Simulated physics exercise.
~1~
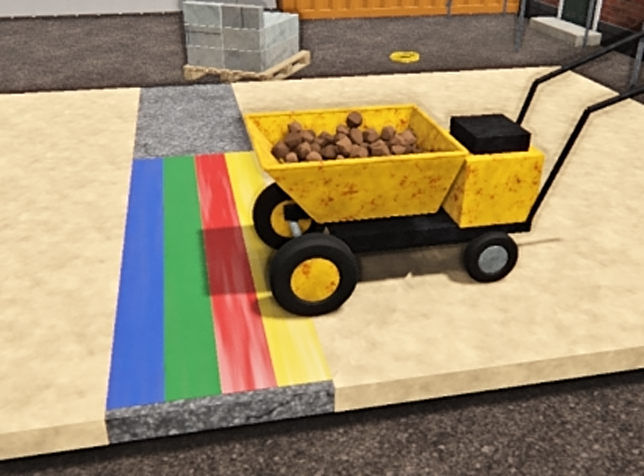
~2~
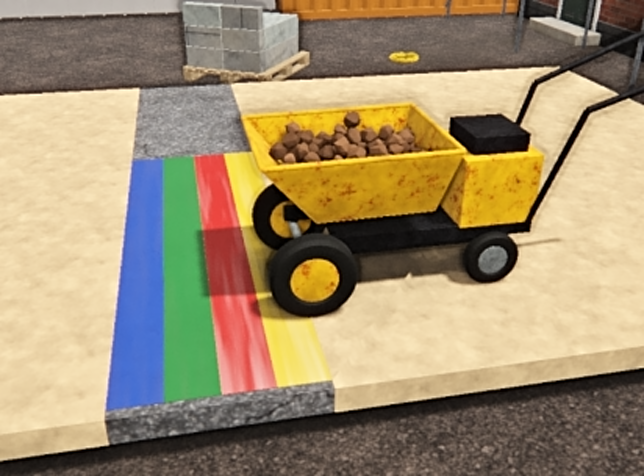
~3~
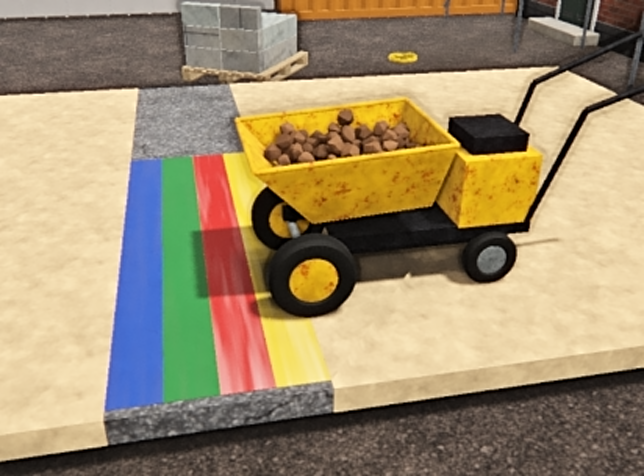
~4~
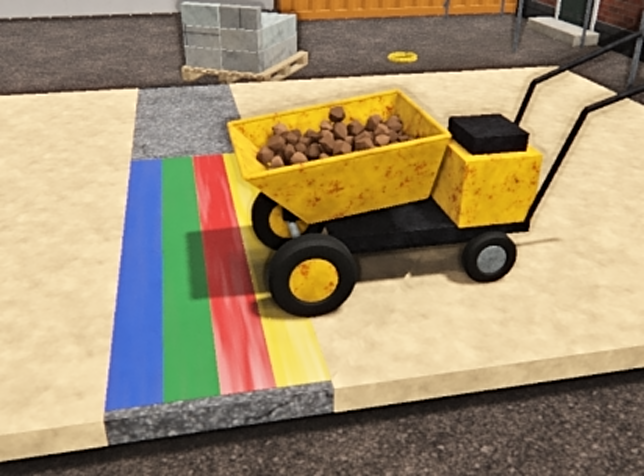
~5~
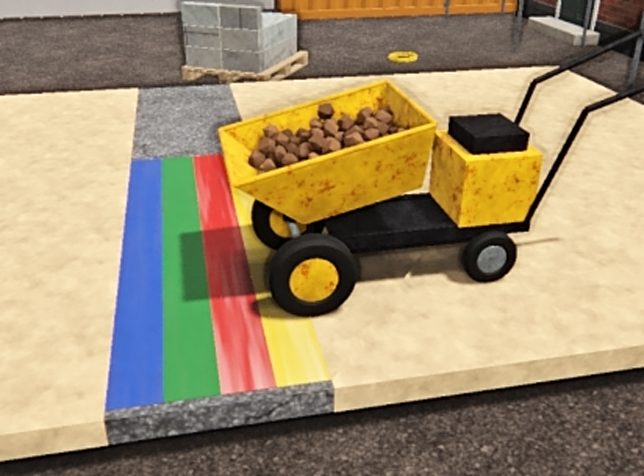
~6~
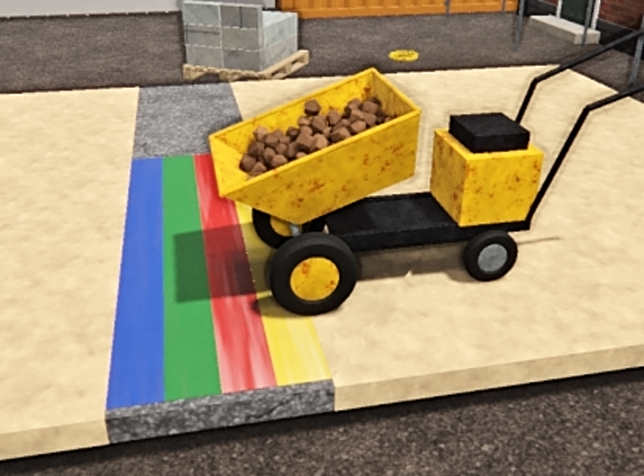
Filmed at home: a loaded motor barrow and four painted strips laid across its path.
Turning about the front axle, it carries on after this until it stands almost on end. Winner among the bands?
Winner: Blue.
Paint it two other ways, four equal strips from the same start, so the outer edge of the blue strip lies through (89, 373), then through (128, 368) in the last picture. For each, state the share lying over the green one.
Shares: 20 %; then 0 %.
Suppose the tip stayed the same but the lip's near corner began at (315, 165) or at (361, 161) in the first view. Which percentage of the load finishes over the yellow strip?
The first spot yields roughly 0 percent, the second roughly 10 percent.
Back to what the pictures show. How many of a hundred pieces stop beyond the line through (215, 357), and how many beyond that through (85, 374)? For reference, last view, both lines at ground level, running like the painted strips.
I reckon some 80 per cent and some 20 per cent.
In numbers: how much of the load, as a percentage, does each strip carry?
Yellow strip around 0, red strip around 0, green strip around 10, blue strip around 35.
Just after the last frame, skip tipped steeply; every one in the skip.
A moment on, skip tipped right over; roughly two thirds in the skip; about a tenth over the green strip; roughly a quarter over the blue strip; about a tenth off the paint.
Further on, skip tipped right over; roughly a quarter in the skip; about a tenth over the green strip; roughly a third over the blue strip; roughly a third off the paint.
When it is over, skip tipped right over; roughly a quarter in the skip; not one over the yellow strip; not one over the red strip; about a tenth over the green strip; roughly a third over the blue strip; roughly a third off the paint.
